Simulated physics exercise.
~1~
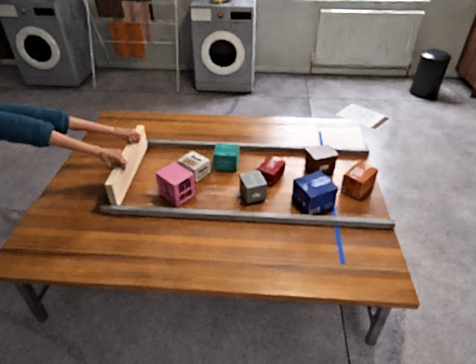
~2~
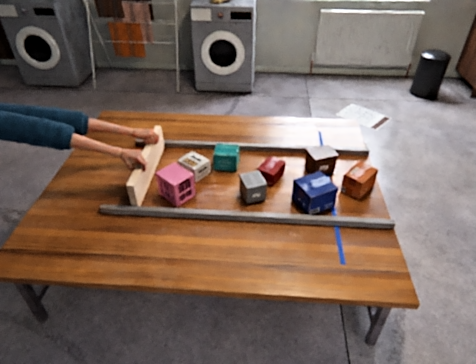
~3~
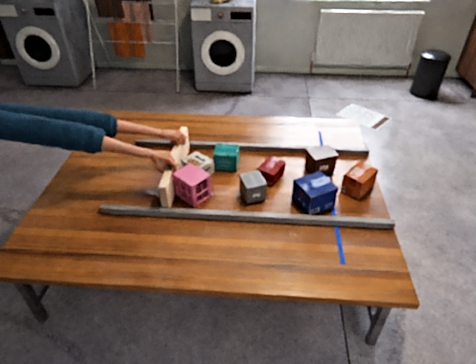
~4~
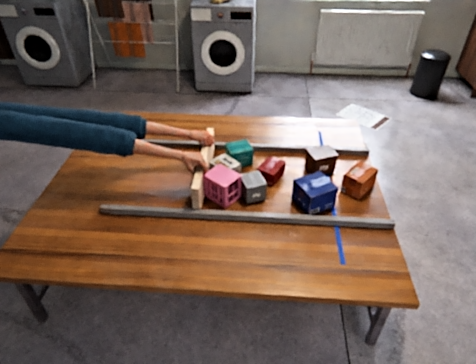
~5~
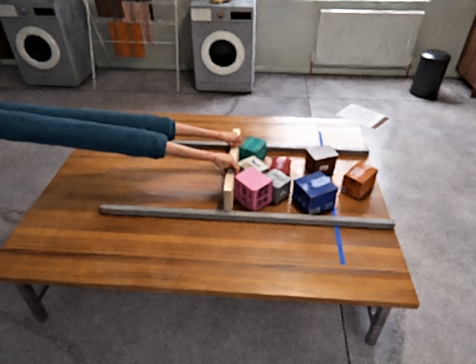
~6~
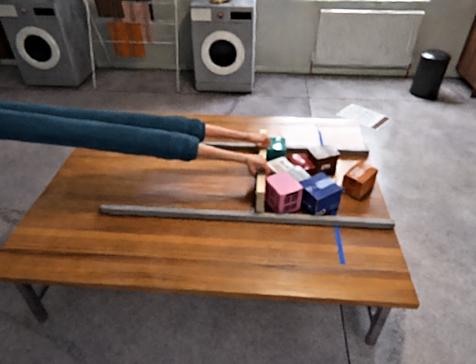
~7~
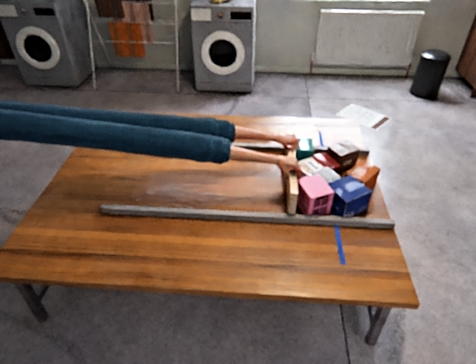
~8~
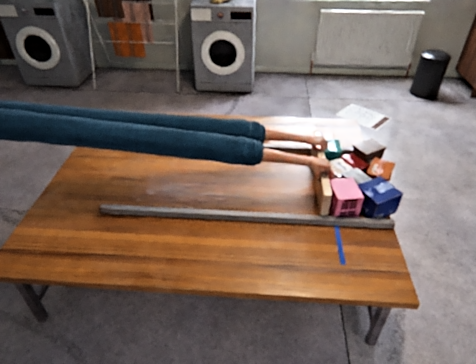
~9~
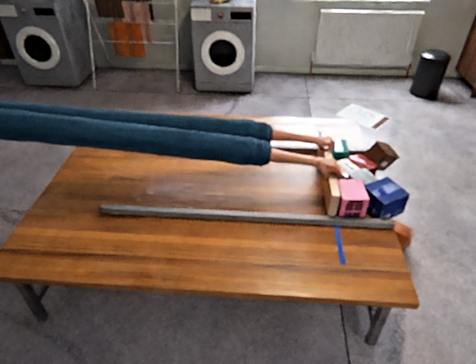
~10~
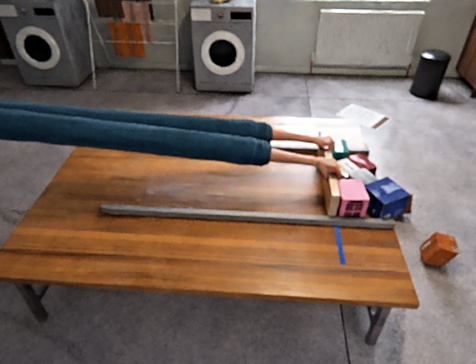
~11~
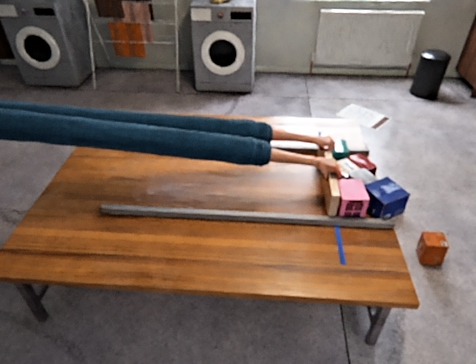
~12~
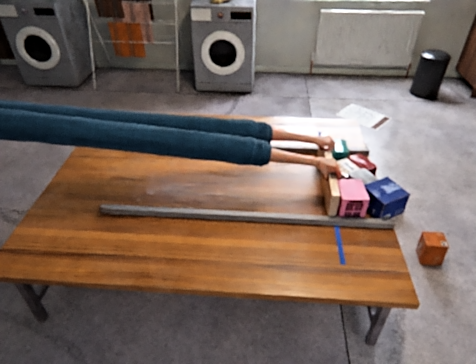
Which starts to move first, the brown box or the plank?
The plank starts to move first. The brown box stays still until later, when the pushed boxes have bunched up near it.
